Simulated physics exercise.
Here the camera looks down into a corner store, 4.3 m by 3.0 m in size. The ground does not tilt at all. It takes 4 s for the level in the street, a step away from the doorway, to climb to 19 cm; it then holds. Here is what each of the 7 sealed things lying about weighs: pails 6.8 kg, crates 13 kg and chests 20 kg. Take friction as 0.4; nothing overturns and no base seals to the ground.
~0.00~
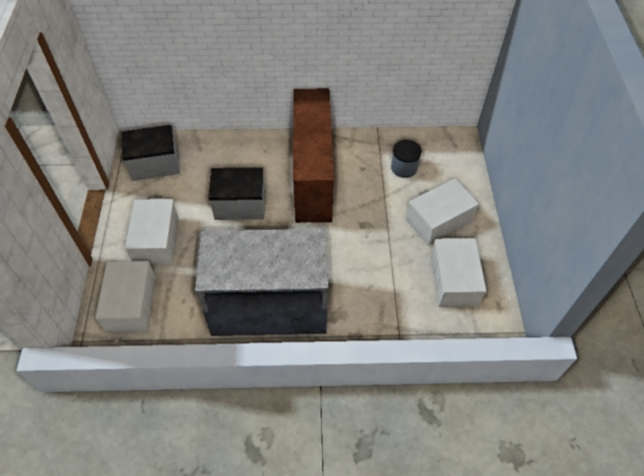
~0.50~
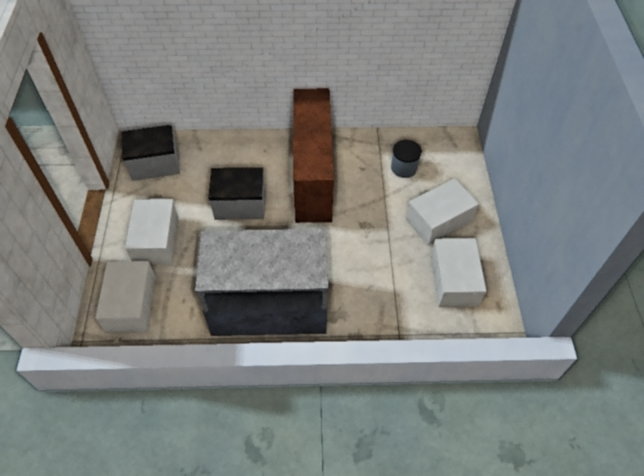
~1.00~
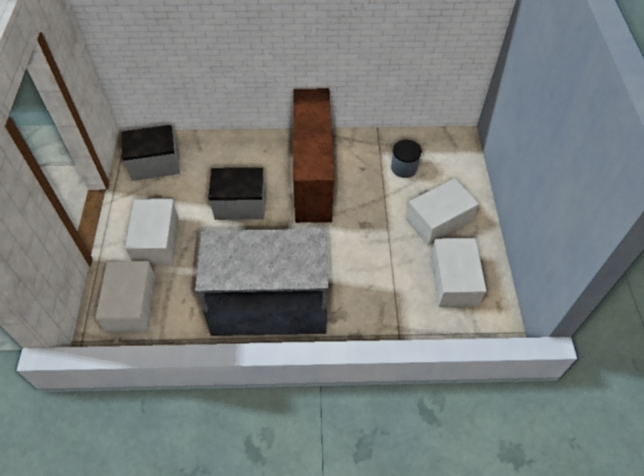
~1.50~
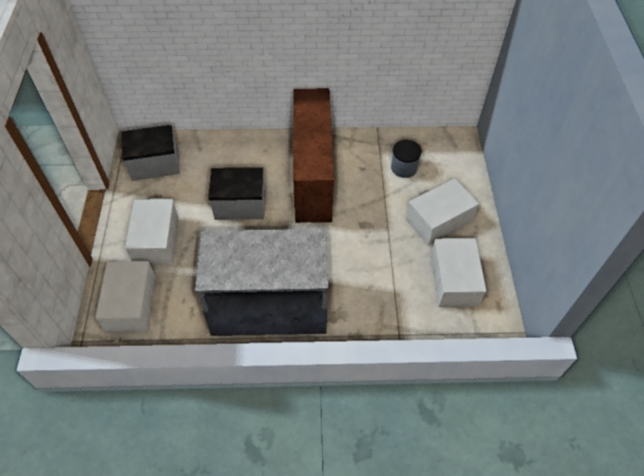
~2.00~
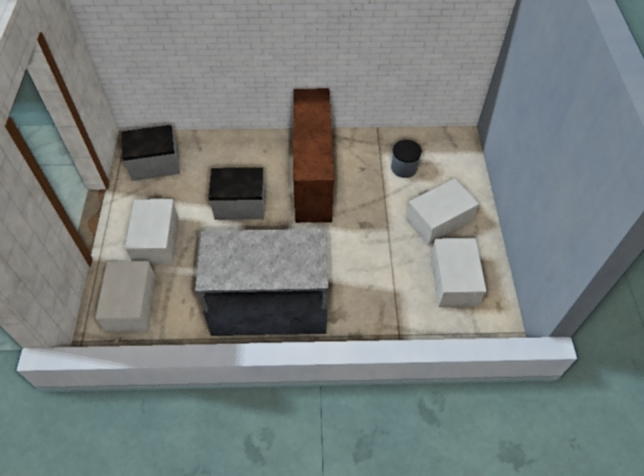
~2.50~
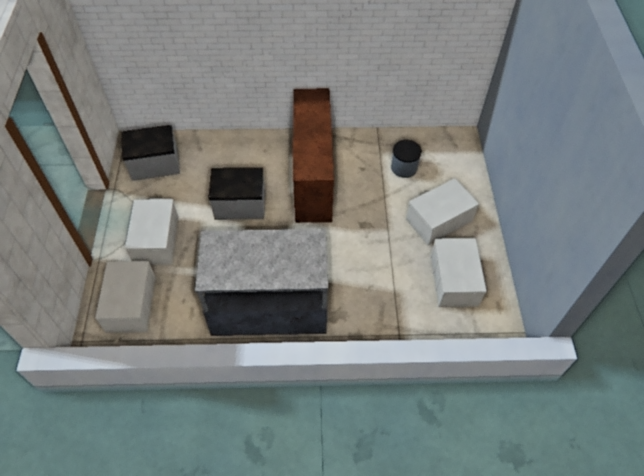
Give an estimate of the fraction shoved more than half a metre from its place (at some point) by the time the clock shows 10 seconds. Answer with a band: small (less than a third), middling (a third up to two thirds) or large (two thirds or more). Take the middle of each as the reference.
Small.
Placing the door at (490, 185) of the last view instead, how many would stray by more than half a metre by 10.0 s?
You'd get 2 in that case.
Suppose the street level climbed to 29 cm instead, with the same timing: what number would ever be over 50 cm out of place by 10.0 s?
Then the count would be 6.
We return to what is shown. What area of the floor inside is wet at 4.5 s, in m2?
Some 3.5 m2.
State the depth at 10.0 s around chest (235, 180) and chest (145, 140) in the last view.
Around 8 cm and 9 cm.
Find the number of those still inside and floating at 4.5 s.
That would be 0 of them.
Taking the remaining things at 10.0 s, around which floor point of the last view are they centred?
Close to (343, 231).
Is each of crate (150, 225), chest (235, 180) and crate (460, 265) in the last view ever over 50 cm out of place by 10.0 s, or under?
In that order: Above the mark, above the mark, below the mark.
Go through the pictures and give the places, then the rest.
The first frame shows a pail at (407, 150) rests on the ground; a crate at (460, 264), on the bottom; water covers 0.0 m2; 0 of 7 have shifted.
The second frame shows a pail at (407, 150) rests on the ground; a crate at (460, 264), on the bottom; 0.0 m2 under water; 0 of 7 have shifted.
The third frame shows a pail at (407, 150) rests on the ground; a crate at (460, 264), on the bottom; water covers 0.0 m2; 0 of 7 have shifted.
The fourth frame shows a pail at (407, 150), on the bottom; a crate at (460, 264) rests on the ground; 0.0 m2 under water; 0 of 7 have shifted.
The fifth frame shows a pail at (407, 150), on the bottom; a crate at (460, 264), on the bottom; water covers 0.0 m2; 0 of 7 have shifted.
The sixth frame shows a pail at (407, 150), on the bottom; a crate at (460, 264), on the bottom; 0.3 m2 under water; 0 of 7 have shifted.
After 3.5 s 0 of 7 are over 50 cm from their spots; 0 afloat.
After 4.5 s 1 of 7 are over 50 cm from their spots; 0 afloat.
After 7.0 s 1 of 7 are over 50 cm from their spots; 0 afloat.
After 10.0 s 2 of 7 are over 50 cm from their spots, and 2 have been at some point; 2 afloat.
